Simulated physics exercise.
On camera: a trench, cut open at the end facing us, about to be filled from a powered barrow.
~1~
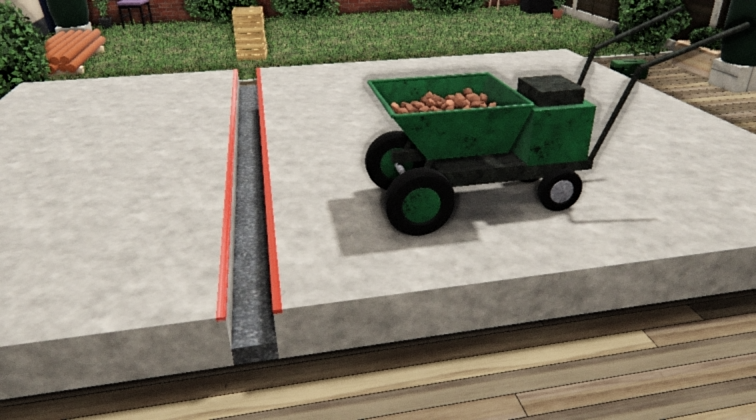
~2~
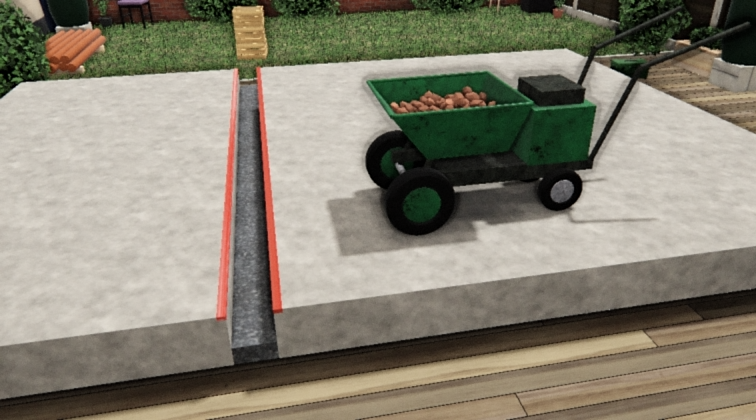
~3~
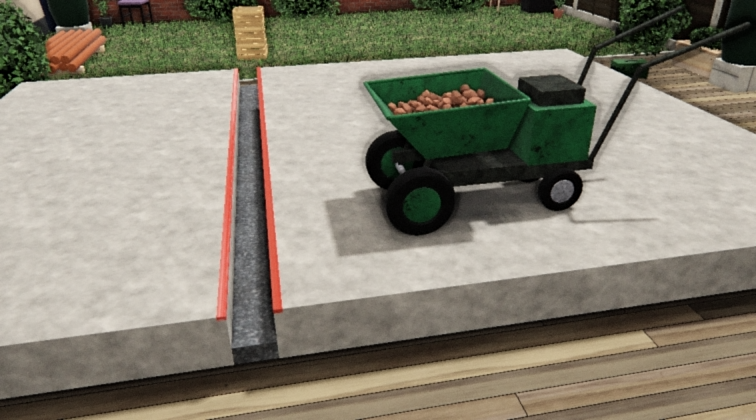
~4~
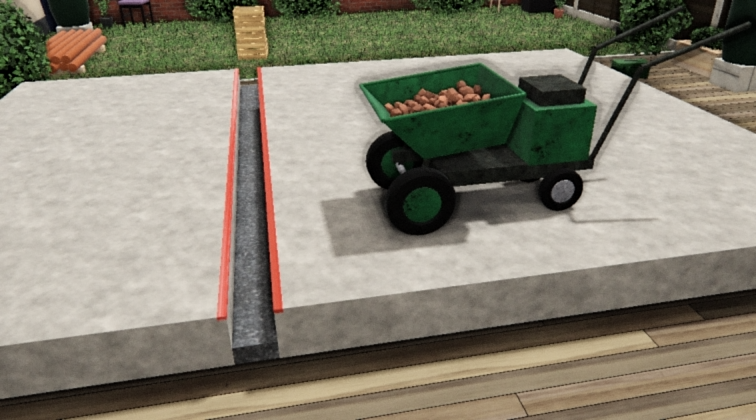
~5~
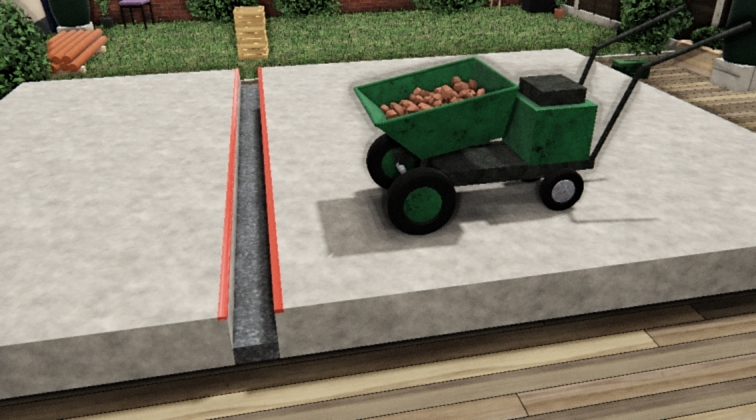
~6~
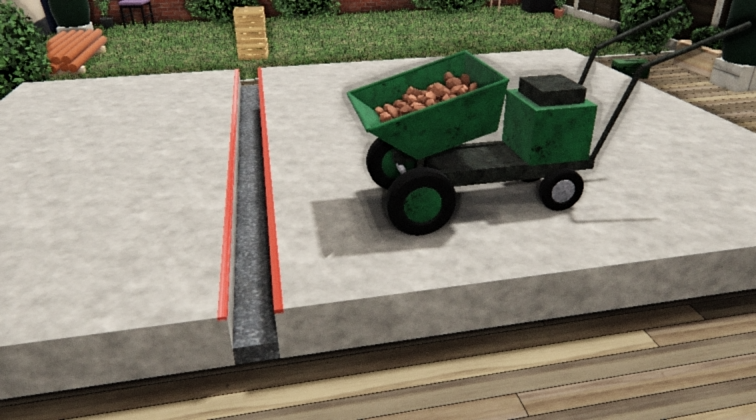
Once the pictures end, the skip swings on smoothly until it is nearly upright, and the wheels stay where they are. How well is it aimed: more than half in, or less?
In the trench: Less than half.
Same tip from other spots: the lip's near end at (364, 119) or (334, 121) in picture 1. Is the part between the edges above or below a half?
First most of it, then most of it.
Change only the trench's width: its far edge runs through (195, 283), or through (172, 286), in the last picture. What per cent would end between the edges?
About 30 and 30 per cent.
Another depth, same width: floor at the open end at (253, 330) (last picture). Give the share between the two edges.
Roughly 30 in a hundred.
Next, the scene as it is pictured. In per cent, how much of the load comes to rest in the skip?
Near 20 %.
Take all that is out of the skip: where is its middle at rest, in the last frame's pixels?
Close to (280, 217).
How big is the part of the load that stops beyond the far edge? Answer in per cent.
Some 0 per cent.
Shortly afterwards, skip tipped steeply; the whole lot in the skip.
Next, skip tipped right over; the bulk in the skip; near a quarter short of the trench; only a few in or heaped over the trench; only a few falling.
Some moments later, skip tipped right over; near a quarter in the skip; near half short of the trench; near a quarter in or heaped over the trench; only a few beyond it.
In the end, skip tipped right over; near a quarter in the skip; near half short of the trench; near a third in or heaped over the trench; only a few beyond it.
